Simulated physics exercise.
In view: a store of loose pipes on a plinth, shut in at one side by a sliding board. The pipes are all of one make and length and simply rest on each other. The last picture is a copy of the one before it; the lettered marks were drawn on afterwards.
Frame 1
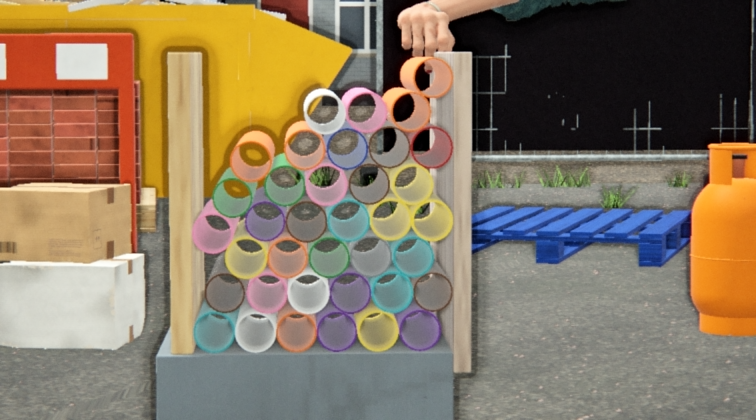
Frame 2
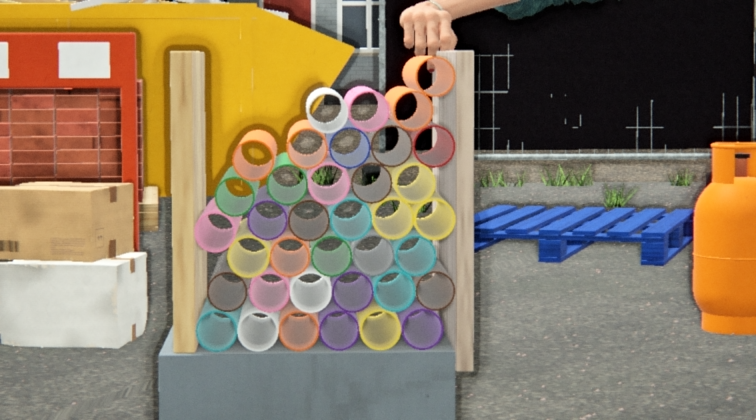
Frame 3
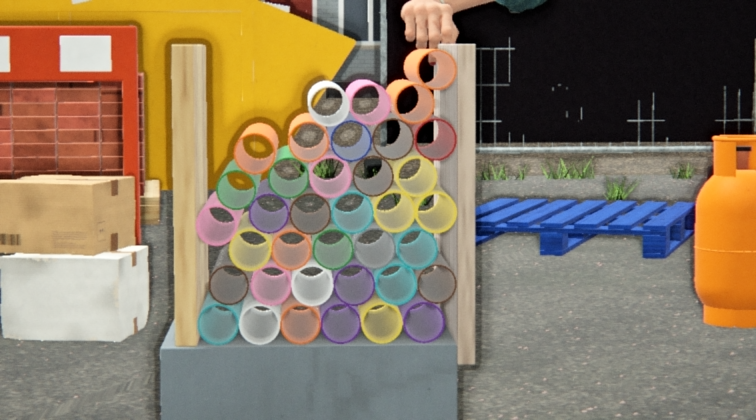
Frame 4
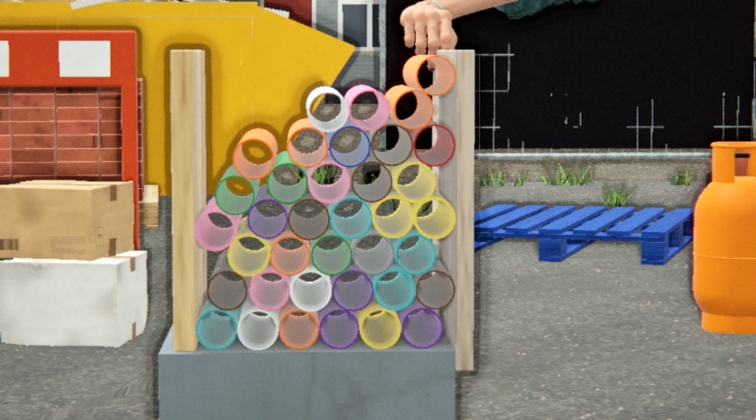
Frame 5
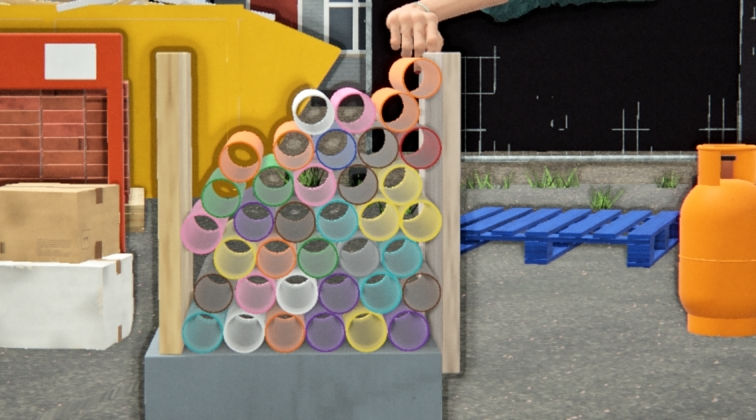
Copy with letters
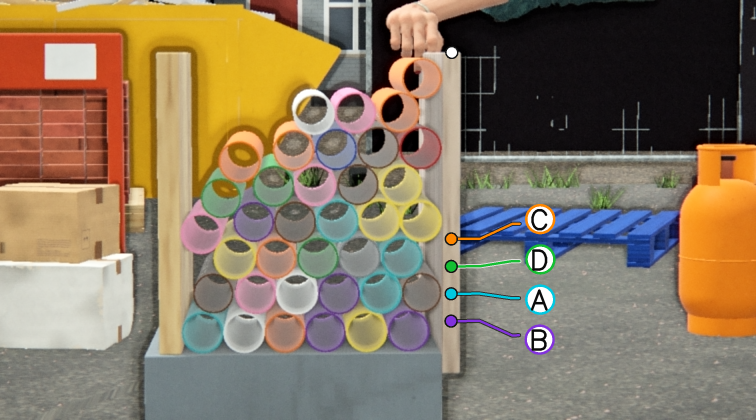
To begin with, colourful pipes lie stacked on a grey plinth between two upright boards, with a hand at the top of the right-hand board. The view then shifts slightly, lastly to show everything a little further left, while the hand, board and pipes stay still relative to one another.
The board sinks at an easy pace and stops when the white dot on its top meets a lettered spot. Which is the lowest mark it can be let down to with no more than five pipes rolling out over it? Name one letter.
C is the limit.
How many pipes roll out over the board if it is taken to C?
At C the number is three.
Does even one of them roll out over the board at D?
At D: Yes.
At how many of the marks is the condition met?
One of the four.
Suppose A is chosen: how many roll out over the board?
At A the number is seven.
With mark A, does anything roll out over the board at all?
At A: Yes.
On the marked copy, A at (451, 294); B at (451, 321); C at (451, 239); D at (451, 267); the white dot at (452, 52).
Following C. Soon after the start, top of the board (442, 133).
Later, top of the board (441, 222).
In the end, top of the board (441, 238), three out over the board.
As for the rest, A more than five out over the board; B more than five out over the board; D more than five out over the board.
